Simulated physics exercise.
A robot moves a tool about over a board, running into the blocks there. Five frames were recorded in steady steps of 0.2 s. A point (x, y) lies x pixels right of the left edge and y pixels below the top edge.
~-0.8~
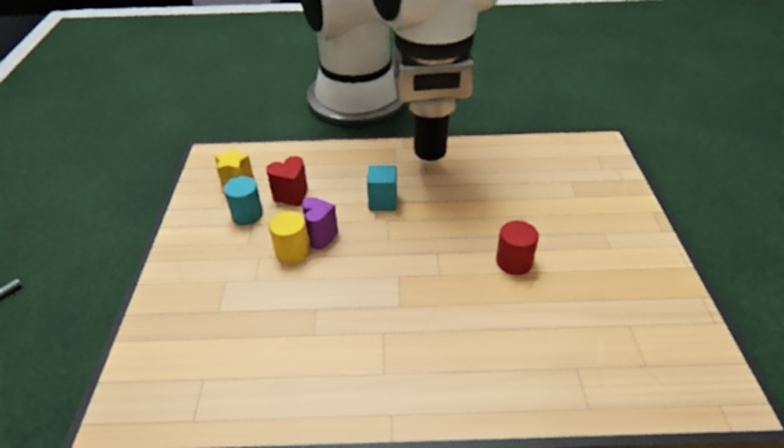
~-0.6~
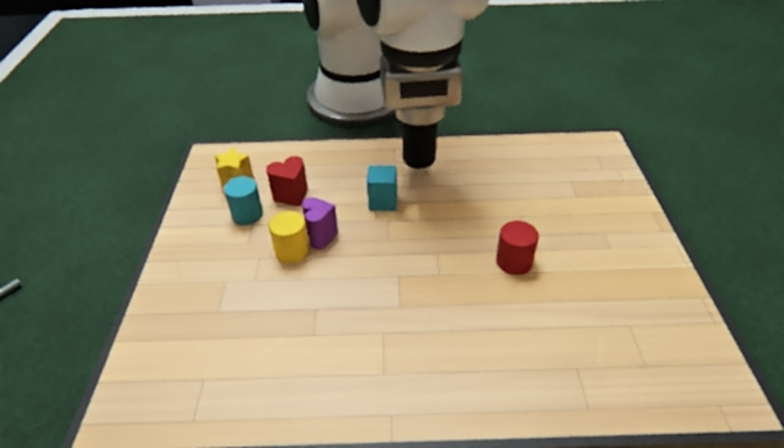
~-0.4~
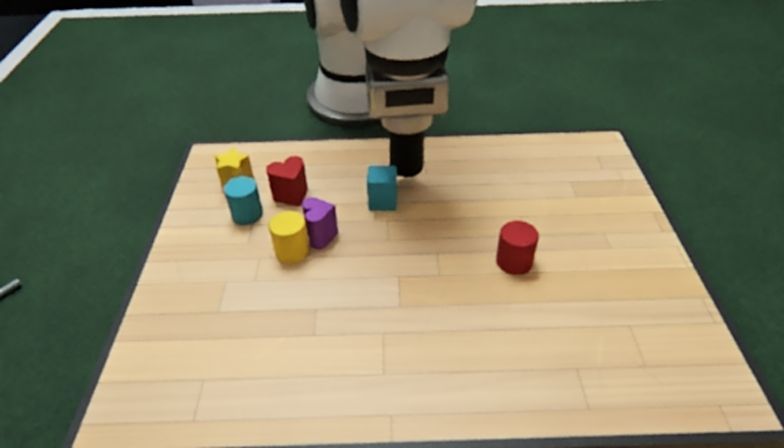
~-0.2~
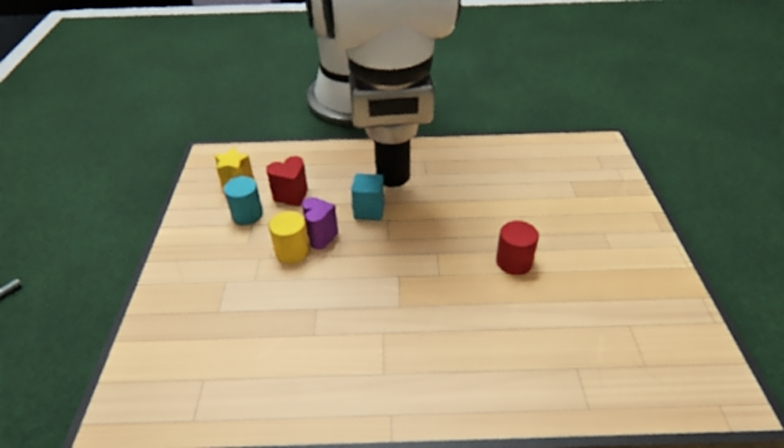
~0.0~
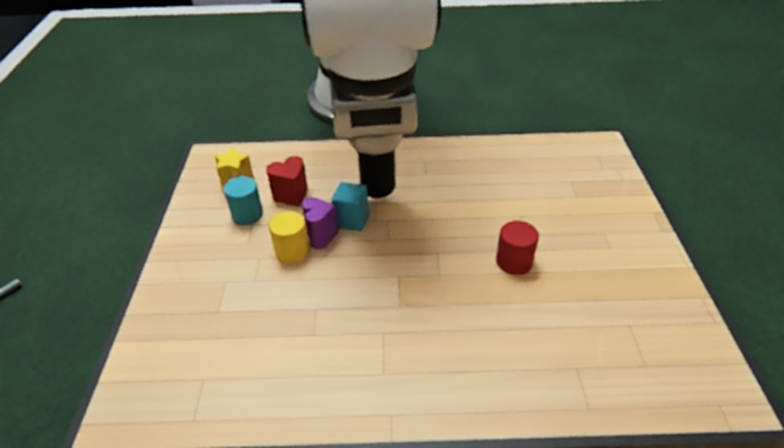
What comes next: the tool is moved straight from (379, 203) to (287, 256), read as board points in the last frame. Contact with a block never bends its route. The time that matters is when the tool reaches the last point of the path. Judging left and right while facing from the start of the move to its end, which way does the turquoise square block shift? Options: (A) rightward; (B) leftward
A: Rightward.
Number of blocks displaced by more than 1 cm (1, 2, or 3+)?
Total: Three-plus.
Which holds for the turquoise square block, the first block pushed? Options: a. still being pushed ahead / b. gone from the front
That would be a.
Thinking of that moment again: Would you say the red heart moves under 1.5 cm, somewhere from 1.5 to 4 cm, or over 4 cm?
It shifts by less than 1.5 cm.
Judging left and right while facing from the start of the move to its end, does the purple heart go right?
I expect so.
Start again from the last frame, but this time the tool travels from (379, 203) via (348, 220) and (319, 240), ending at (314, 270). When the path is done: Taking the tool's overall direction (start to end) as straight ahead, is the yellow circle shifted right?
The answer is yes.
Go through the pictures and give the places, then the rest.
The first frame shows tool's lower end at (430, 152); red heart at (286, 167); yellow circle at (287, 222); purple heart at (317, 208); turquoise square block at (382, 173).
The second frame shows tool at (419, 160); blocks still.
The third frame shows tool at (407, 168); blocks still.
The fourth frame shows tool at (393, 178); turquoise square block at (367, 182).
The fifth frame shows tool at (378, 188); red heart at (286, 167); yellow circle at (287, 222); purple heart at (317, 208); turquoise square block at (349, 192).
What follows on the original path. One third of the way, tool at (347, 205); yellow circle at (266, 236); purple heart at (289, 217), turned 50° anticlockwise; turquoise square block at (314, 202), turned 50° clockwise.
Two thirds of the way, tool at (316, 223); yellow circle at (236, 251); purple heart at (247, 225), turned 35° anticlockwise; turquoise square block at (278, 216), turned 70° clockwise.
At the end, tool at (284, 242); red heart still; yellow circle at (224, 256); purple heart at (212, 230), turned 15° anticlockwise; turquoise square block at (244, 229), turned 90° clockwise.
